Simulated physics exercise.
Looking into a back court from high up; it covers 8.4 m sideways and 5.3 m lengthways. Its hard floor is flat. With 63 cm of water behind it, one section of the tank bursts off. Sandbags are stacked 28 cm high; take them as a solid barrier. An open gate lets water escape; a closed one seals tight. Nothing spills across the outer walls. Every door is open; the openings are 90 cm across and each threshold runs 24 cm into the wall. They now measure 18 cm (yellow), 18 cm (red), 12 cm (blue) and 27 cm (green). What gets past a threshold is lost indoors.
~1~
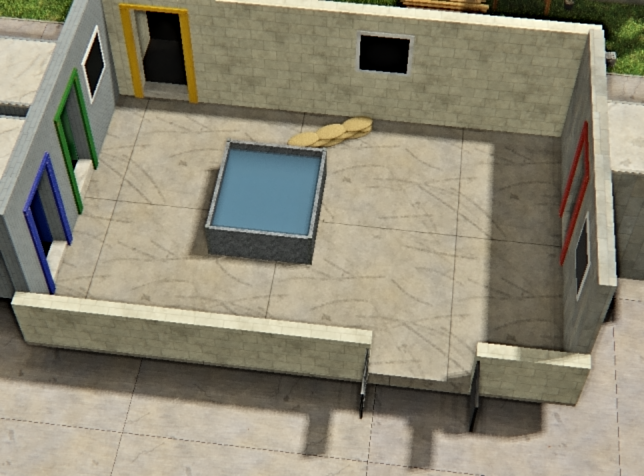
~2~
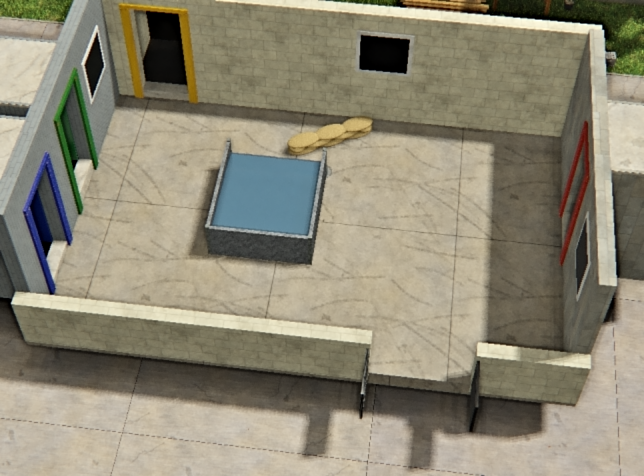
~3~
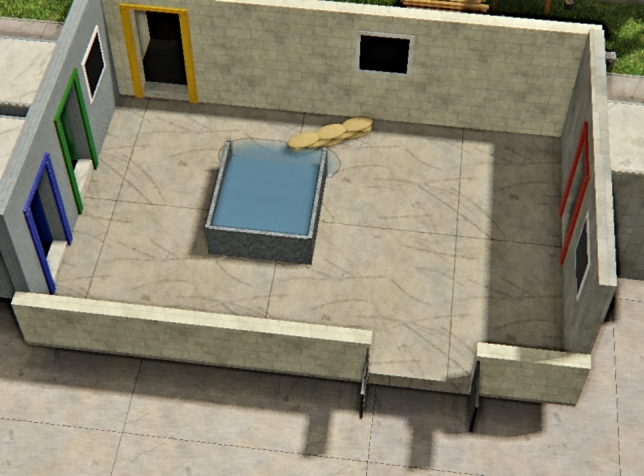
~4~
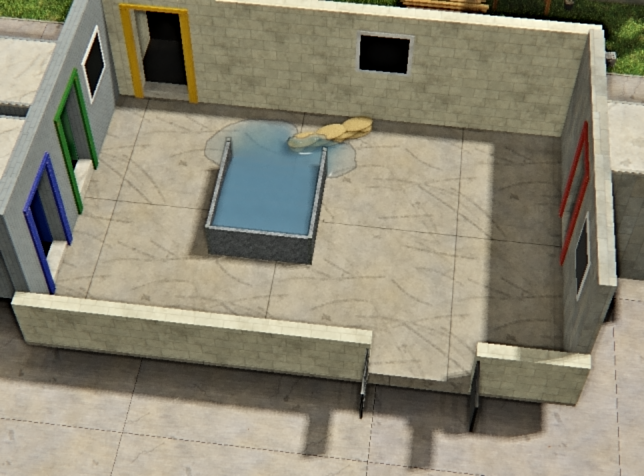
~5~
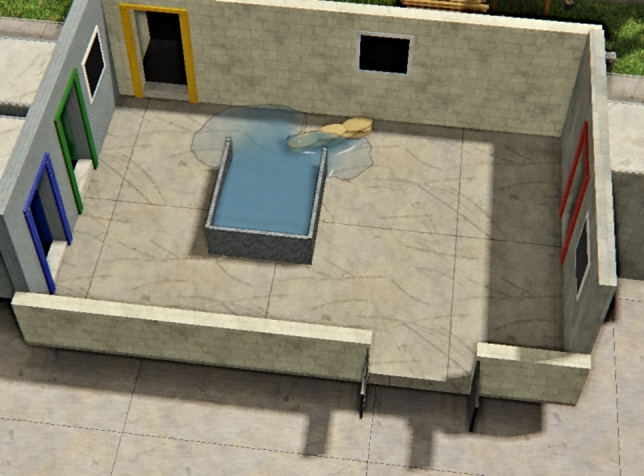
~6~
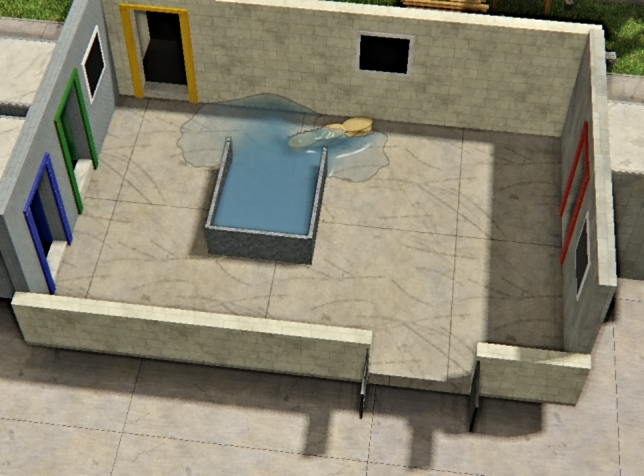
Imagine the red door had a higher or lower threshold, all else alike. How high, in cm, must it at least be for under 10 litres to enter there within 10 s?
It would have to be roughly 5.5 cm high.
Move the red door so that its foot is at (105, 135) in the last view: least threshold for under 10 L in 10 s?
Roughly 20 cm.
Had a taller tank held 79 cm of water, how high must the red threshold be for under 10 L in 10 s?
Some 7.5 cm.
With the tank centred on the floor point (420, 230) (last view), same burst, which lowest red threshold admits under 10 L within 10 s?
Then roughly 6.0 cm.
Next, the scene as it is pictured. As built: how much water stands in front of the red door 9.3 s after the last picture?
About 3.0 cm.
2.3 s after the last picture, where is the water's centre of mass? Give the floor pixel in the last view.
Near (288, 159).
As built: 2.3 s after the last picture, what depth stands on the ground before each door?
In cm: Yellow 11, red 5, blue 1, green 9.
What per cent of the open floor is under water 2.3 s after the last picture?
About 40 per cent.
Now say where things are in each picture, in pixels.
The tank at (268, 190) is whole and still, 63 cm deep; the red door at (573, 201) is dry, in the first picture.
The gap is on the far side, the front 0.3 m out at a hidden place; the back of the tank holds 63 cm, in the second picture.
The gap is on the far side, the front 0.7 m out at (245, 142); the back of the tank holds 63 cm, in the third picture.
The front is at (263, 122), 1.2 m from the gap on the far side; 2.2 m2 of floor is wet, 63 cm left at the back, in the fourth picture.
Water pours out on the far side and has run 1.6 m, to (241, 106); about 9 cm deep outside, 56 cm at the back, in the fifth picture.
The front is at (210, 103), 1.8 m from the gap on the far side; 3.9 m2 of floor is wet, 53 cm left at the back; the red door at (573, 201), 5.2 m from the gap, is still 3.8 m from the nearest water, in the sixth picture.
Then, 0.7 s after the last picture water covers 20 % of the floor, deepest (40 cm) near (269, 111); it has not reached the red door.
Then, 2.3 s after the last picture water covers 40 % of the floor, deepest (29 cm) near (120, 97); 5 cm at the red door, 0 litres in over its 18 cm threshold.
Then, 9.3 s after the last picture water covers 95 % of the floor, deepest (8 cm) near (43, 322); 3 cm at the red door, 0 litres in over its 18 cm threshold.
At the red door as built, the water peaked near 11 cm, 2.9 s after the last picture.
With a threshold of 4.5 cm, 15 litres would have come in within the 10 s; with 6 cm, 7 litres. So under 10 litres takes about 5.5 cm.
